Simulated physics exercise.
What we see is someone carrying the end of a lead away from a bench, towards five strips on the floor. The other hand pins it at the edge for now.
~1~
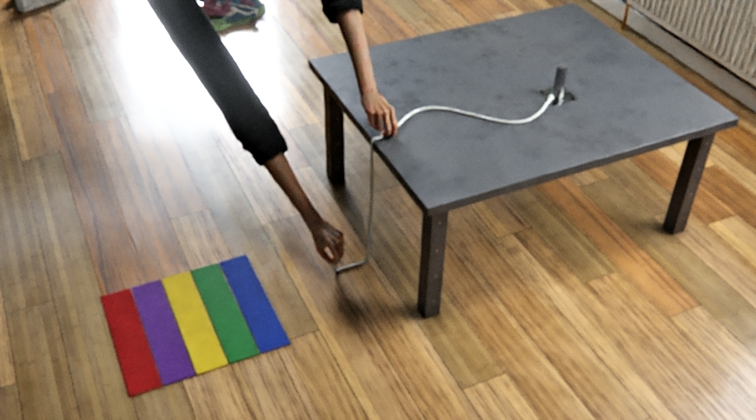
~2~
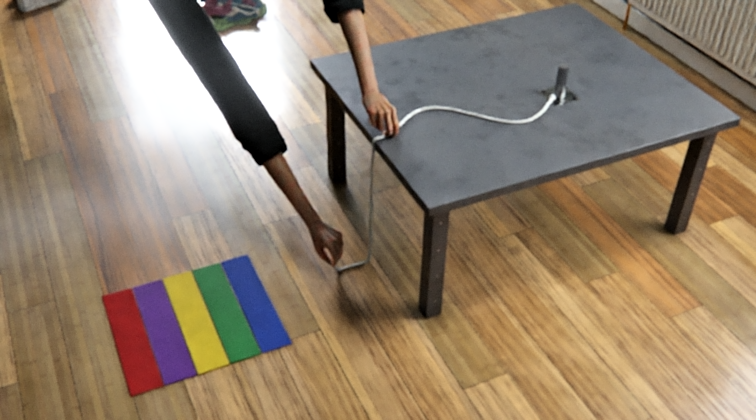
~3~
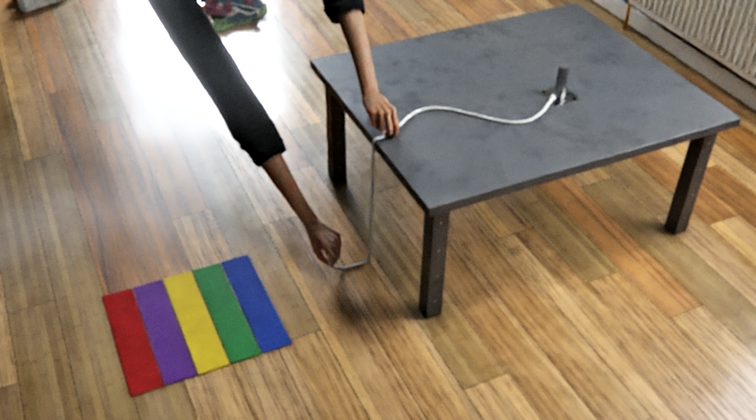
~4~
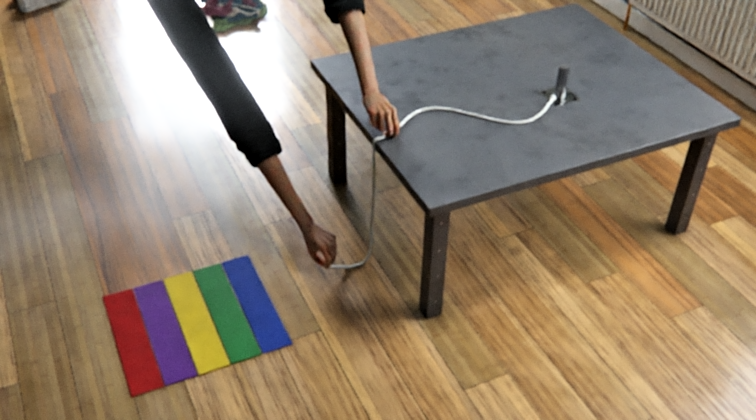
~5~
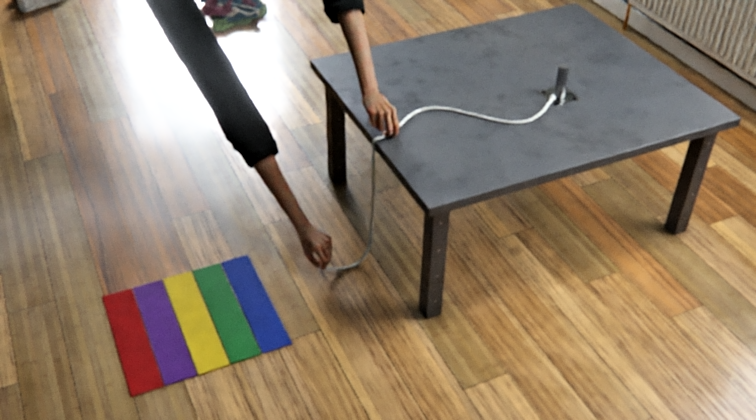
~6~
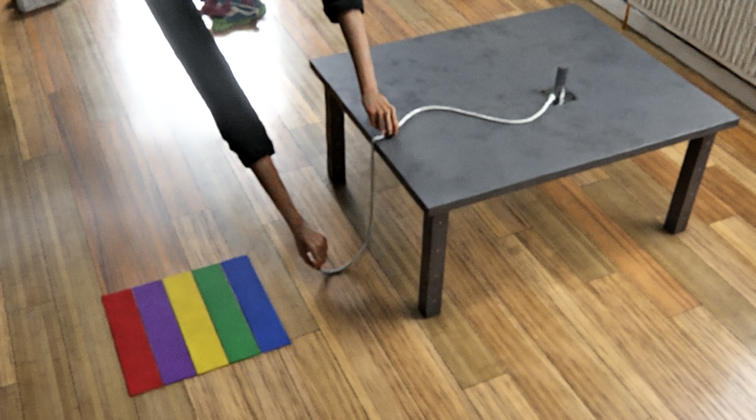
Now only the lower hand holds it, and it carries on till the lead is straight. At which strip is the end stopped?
Over yellow.
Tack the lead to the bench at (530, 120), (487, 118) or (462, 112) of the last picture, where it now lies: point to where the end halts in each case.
About (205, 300), (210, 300) and (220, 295).
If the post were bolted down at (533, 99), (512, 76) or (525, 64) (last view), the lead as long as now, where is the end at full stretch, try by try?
The places are (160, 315), (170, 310) and (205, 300).
A little later, end near (253, 287); over blue.
Next, end near (214, 298); over green.
When it is tight, end near (191, 305); over yellow. The end stops over the yellow strip.
